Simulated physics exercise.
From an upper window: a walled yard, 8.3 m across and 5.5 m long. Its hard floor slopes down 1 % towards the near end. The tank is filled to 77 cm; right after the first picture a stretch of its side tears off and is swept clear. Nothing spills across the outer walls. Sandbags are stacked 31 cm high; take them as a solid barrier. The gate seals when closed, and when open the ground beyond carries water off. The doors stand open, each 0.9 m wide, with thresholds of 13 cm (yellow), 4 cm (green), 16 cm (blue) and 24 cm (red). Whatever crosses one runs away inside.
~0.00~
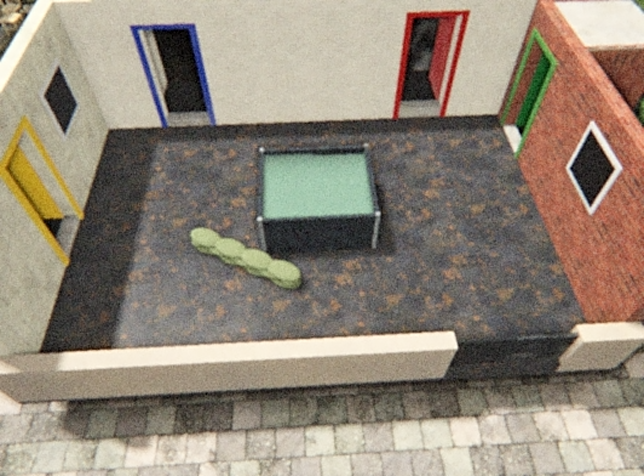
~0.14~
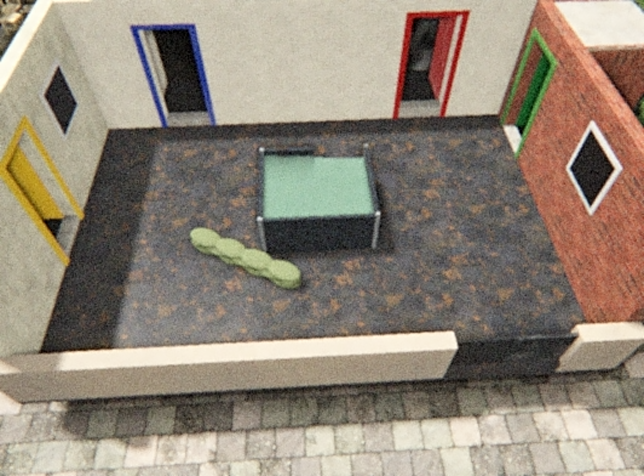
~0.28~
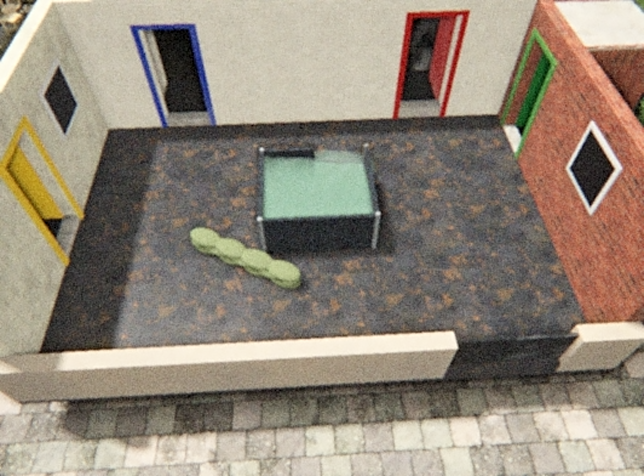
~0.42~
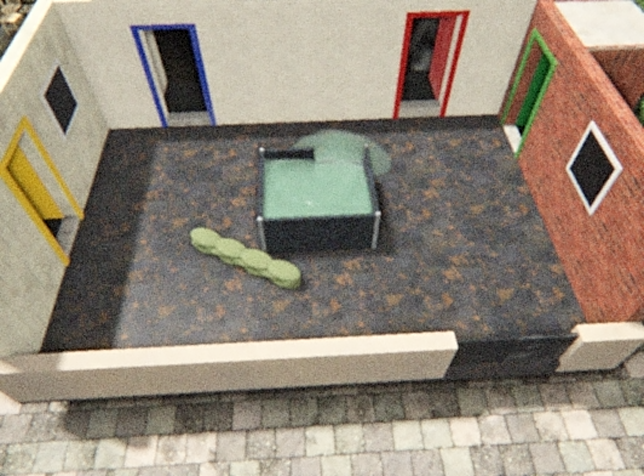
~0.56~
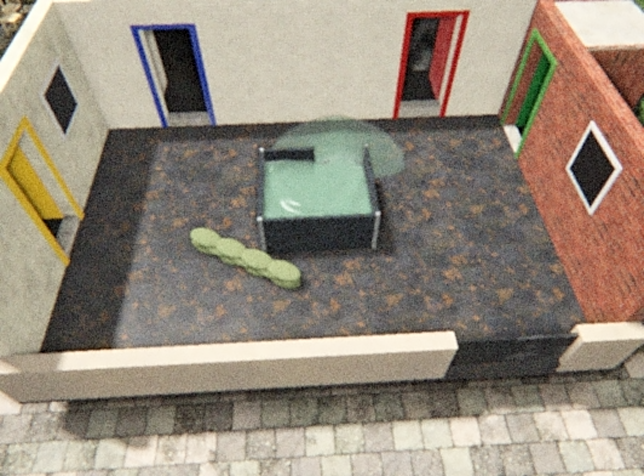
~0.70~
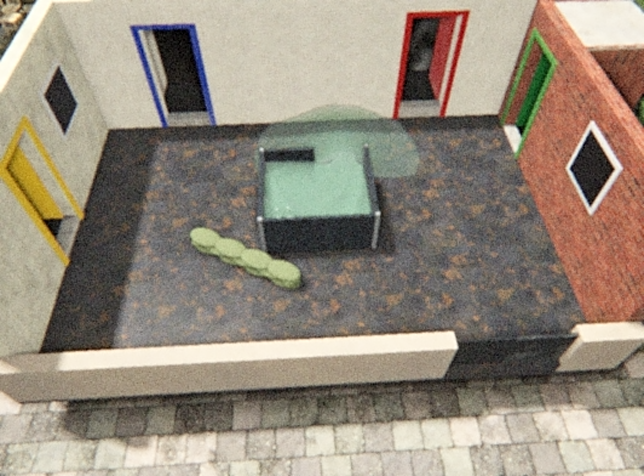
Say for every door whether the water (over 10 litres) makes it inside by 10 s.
The water let in: At the yellow door it does not reach the limit; at the green door it exceeds the limit; at the blue door it does not reach the limit; at the red door it stays under the limit.
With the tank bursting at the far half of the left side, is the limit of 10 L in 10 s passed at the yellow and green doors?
Against that limit: Yellow above, green not over.
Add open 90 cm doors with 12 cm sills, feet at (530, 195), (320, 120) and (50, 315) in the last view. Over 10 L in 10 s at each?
In that order: Below, above, below.
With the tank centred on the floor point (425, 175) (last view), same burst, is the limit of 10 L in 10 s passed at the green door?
Against that limit: Green above.
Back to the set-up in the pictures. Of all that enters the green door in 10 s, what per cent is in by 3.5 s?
Some 45 per cent by then.
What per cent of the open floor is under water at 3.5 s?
About 45 per cent.
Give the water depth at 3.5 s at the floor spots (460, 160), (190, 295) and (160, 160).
In that order: 3, 0 and 3 cm.
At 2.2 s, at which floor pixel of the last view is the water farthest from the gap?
At about (109, 130).
After 1.4 s water covers 15 % of the floor and is deepest (42 cm) near (340, 121); yellow door not reached, green door not reached, blue door not reached, red door 20 cm at the sill, 0 L in.
After 2.2 s water covers 25 % of the floor and is deepest (36 cm) near (490, 115); yellow door not reached, green door 12 cm at the sill, 22 L in, blue door 6 cm at the sill, 0 L in, red door 17 cm at the sill, 0 L in.
After 3.5 s water covers 45 % of the floor and is deepest (22 cm) near (332, 127); yellow door 6 cm at the sill, 0 L in, green door 17 cm at the sill, 158 L in, blue door 5 cm at the sill, 0 L in, red door 11 cm at the sill, 0 L in.
After 6.0 s water covers 70 % of the floor and is deepest (14 cm) near (32, 378); yellow door 6 cm at the sill, 0 L in, green door 11 cm at the sill, 290 L in, blue door 3 cm at the sill, 0 L in, red door 6 cm at the sill, 0 L in.
After 10.0 s water covers 90 % of the floor and is deepest (10 cm) near (296, 364); yellow door 3 cm at the sill, 0 L in, green door 6 cm at the sill, 343 L in, blue door 2 cm at the sill, 0 L in, red door 3 cm at the sill, 0 L in.
